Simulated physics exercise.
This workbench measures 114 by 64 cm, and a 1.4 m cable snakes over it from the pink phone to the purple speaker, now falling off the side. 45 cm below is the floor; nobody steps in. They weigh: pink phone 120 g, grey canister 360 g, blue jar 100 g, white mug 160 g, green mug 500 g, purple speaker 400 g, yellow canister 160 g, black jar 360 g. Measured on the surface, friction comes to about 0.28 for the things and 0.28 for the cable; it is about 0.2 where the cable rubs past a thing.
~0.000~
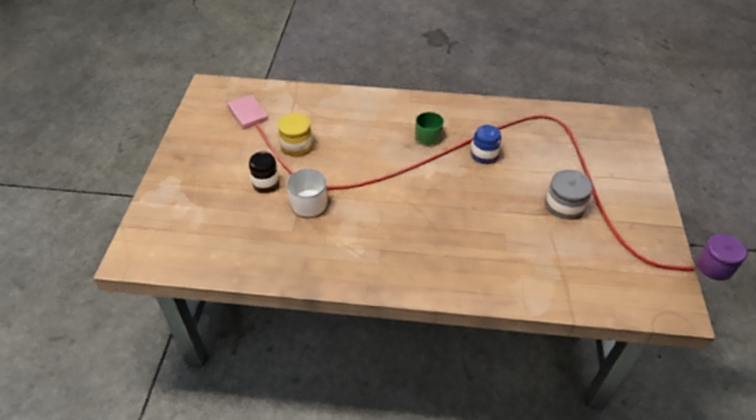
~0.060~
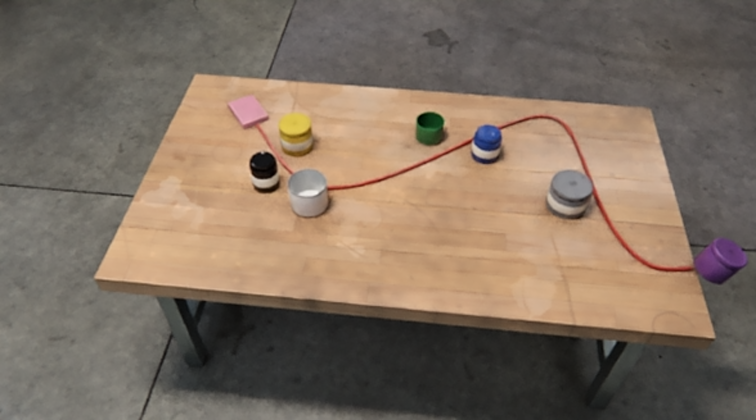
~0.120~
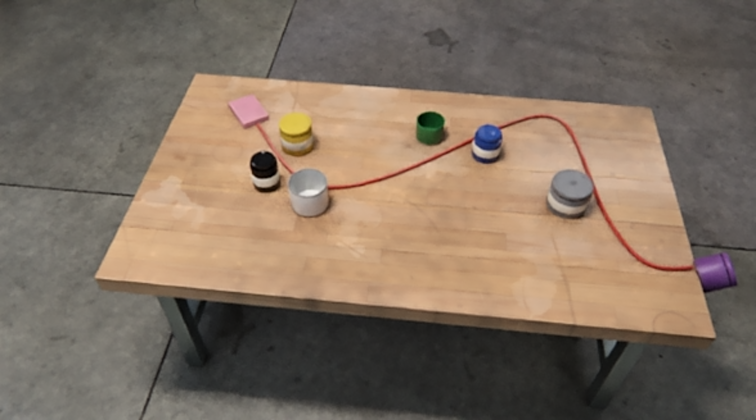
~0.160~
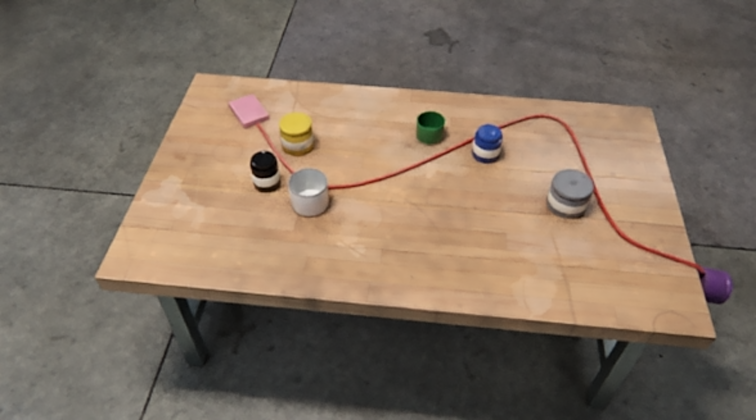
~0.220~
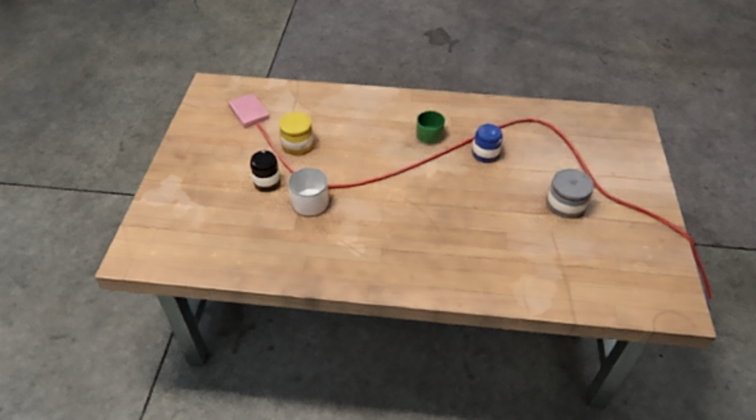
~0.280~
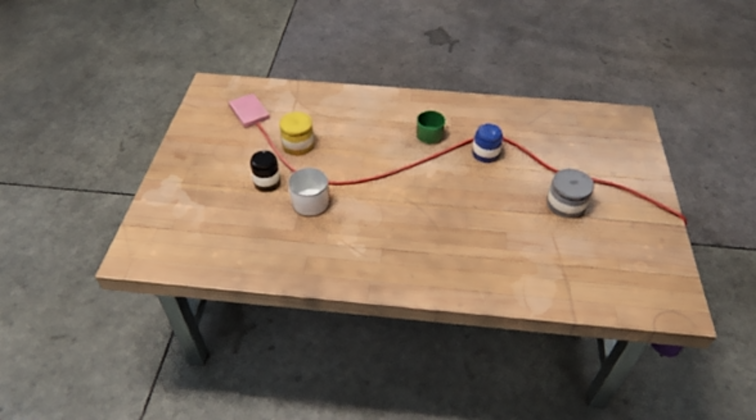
A purple speaker hangs at the right edge of a wooden workbench on a concrete floor, seen from above at an angle. A red cable winds to it from a pink phone at left, past yellow and grey canisters, black and blue jars, and white and green mugs. The speaker tilts and drops over the side, pulling the cable straighter, while the camera stays practically still.
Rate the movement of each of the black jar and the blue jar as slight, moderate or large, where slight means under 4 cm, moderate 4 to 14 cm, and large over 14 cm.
Ratings - black jar: Slight; blue jar: Moderate.
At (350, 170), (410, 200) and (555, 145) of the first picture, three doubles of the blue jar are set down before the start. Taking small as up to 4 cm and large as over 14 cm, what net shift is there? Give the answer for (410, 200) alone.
Slight.
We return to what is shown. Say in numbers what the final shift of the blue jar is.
For the blue jar, I'd say close to 8 cm.
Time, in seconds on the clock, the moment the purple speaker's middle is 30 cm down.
It happens at 0.30 seconds on the clock.
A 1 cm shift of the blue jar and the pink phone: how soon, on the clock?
On the clock, blue jar 0.34 s and pink phone 0.36 s.
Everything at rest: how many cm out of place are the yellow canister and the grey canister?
Net shift - yellow canister 4 cm, grey canister 0 cm.
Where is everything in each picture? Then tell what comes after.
Shows, black jar (262, 159); blue jar (489, 132); cable runs through (630, 249) (579, 150) (395, 174), in the first frame.
Shows, purple speaker (727, 251); cable runs through (629, 249), in the second frame.
Shows, purple speaker (714, 273); cable runs through (630, 249), in the third frame.
Shows, purple speaker (707, 285); cable runs through (640, 246), in the fourth frame.
Shows, purple speaker (691, 309); cable runs through (691, 242), in the fifth frame.
Shows, black jar (263, 157); blue jar (490, 131); cable runs through (622, 187) (400, 170), in the sixth frame.
At 0.5 s, the cable's tail end at (270, 133); blue jar 9 cm off its start, pink phone 4 cm off its start, yellow canister 3 cm off its start.
At 0.7 s, the cable's tail end at (270, 133); blue jar 9 cm off its start, pink phone 4 cm off its start, yellow canister 3 cm off its start.
At 1.0 s, the cable's tail end at (270, 133); blue jar 9 cm off its start at (488, 159), pink phone 4 cm off its start at (258, 118), yellow canister 3 cm off its start at (305, 113).
At 1.2 s, the cable's tail end at (270, 133); blue jar 9 cm off its start, pink phone 4 cm off its start, yellow canister 3 cm off its start.
At 2.4 s, the cable's tail end at (270, 133); blue jar 9 cm off its start at (488, 159), black jar 0 cm off its start at (263, 158), pink phone 4 cm off its start at (258, 118), yellow canister 3 cm off its start at (305, 113).
